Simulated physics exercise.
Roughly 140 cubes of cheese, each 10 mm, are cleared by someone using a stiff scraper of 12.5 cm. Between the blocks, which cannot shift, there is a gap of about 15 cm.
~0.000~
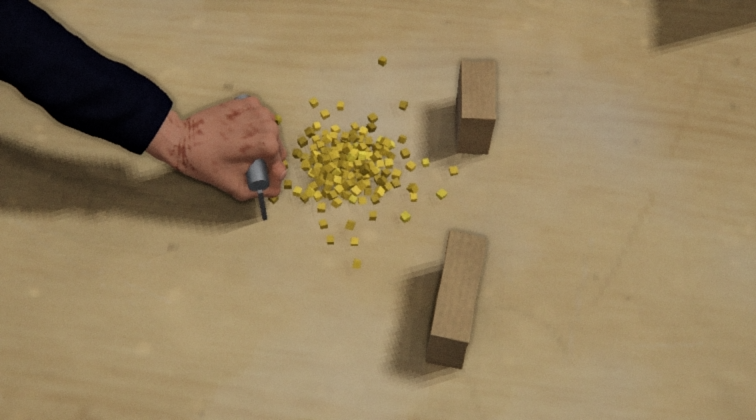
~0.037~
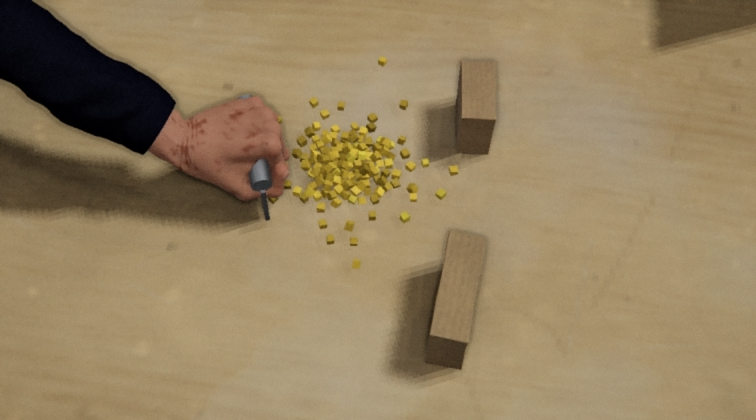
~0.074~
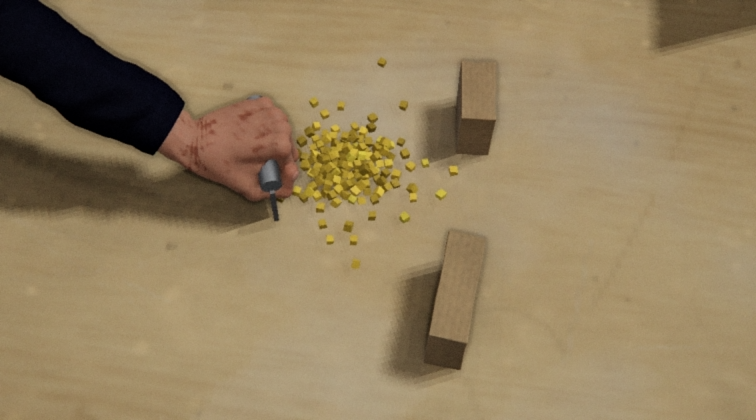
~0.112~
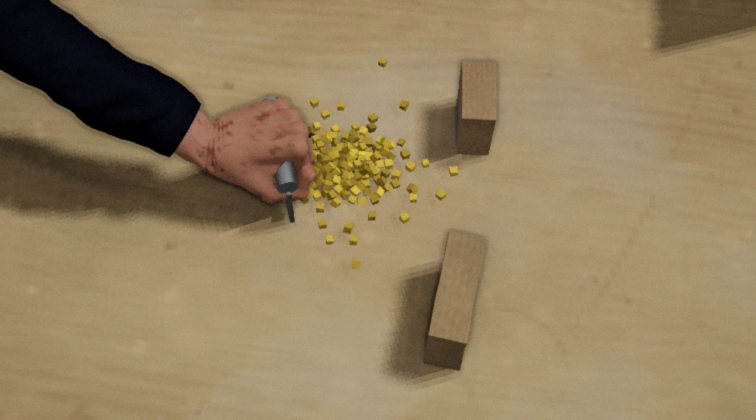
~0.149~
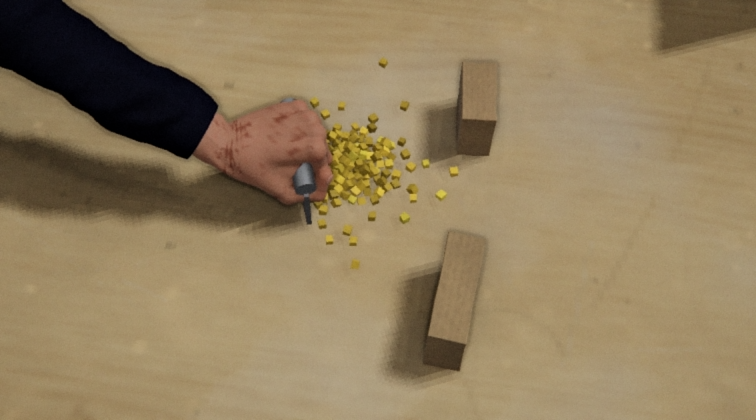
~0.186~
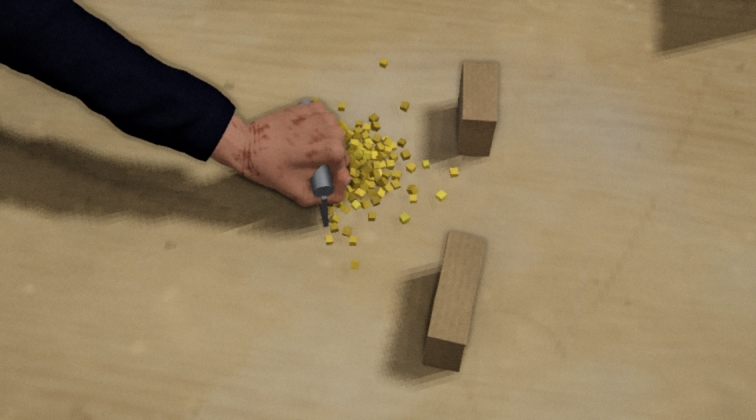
At first, a hand in a dark sleeve holds a scraper at the left edge of a scattered pile of small yellow cubes, with two wooden blocks standing to the right. The hand slides the scraper rightward into the pile, pushing the nearest cubes closer together while outlying cubes and both blocks stay still.
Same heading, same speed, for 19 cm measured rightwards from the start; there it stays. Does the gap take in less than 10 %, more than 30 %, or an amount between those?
It takes in an amount between.
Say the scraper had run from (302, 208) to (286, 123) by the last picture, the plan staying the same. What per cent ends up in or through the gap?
In or through the gap - 0 %.
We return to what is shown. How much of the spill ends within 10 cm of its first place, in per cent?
My estimate is near 45 per cent.
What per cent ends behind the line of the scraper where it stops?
I'd put it close to 25 per cent.
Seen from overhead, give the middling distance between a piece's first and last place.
I'd guess near 10 cm, give or take.
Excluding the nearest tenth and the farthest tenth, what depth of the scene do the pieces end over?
About 14 cm.
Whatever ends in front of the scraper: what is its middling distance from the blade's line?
Distance: Around 4 cm.
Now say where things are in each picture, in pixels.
Scraper from (261, 195) to (245, 111); moved 0.0 cm; 0 pieces shifted; middle of the spill at (351, 158); block at (459, 285); block at (478, 89), in the first picture.
Scraper from (263, 195) to (248, 111); moved 0.4 cm; 0 pieces shifted; middle of the spill at (351, 158), in the second picture.
Scraper from (273, 196) to (257, 112); moved 1.5 cm; 3 pieces shifted; middle of the spill at (351, 158), in the third picture.
Scraper from (289, 197) to (273, 113); moved 3.4 cm; 8 pieces shifted; middle of the spill at (351, 158), in the fourth picture.
Scraper from (307, 199) to (290, 115); moved 5.4 cm; 34 pieces shifted; middle of the spill at (353, 156), in the fifth picture.
Scraper from (324, 201) to (307, 117); moved 7.4 cm; 103 pieces shifted; middle of the spill at (358, 154); block at (457, 287); block at (480, 91). Its speed is about 0.54 m/s, in the sixth picture.
After 0.35 s, scraper 16 cm from its start, spill 15 cm wide; held up before the blocks 100 %.
After 0.51 s, scraper 19 cm from its start, spill 17 cm wide; in or through the gap 15 %, held up before the blocks 80 %.
After 0.65 s, scraper 19 cm from its start, spill 17 cm wide; in or through the gap 15 %, held up before the blocks 80 %.
In the end, at 1.3 s, in or through the gap 15 %, round the near block 0 %, round the far block 0 %, held up before the blocks 80 %.
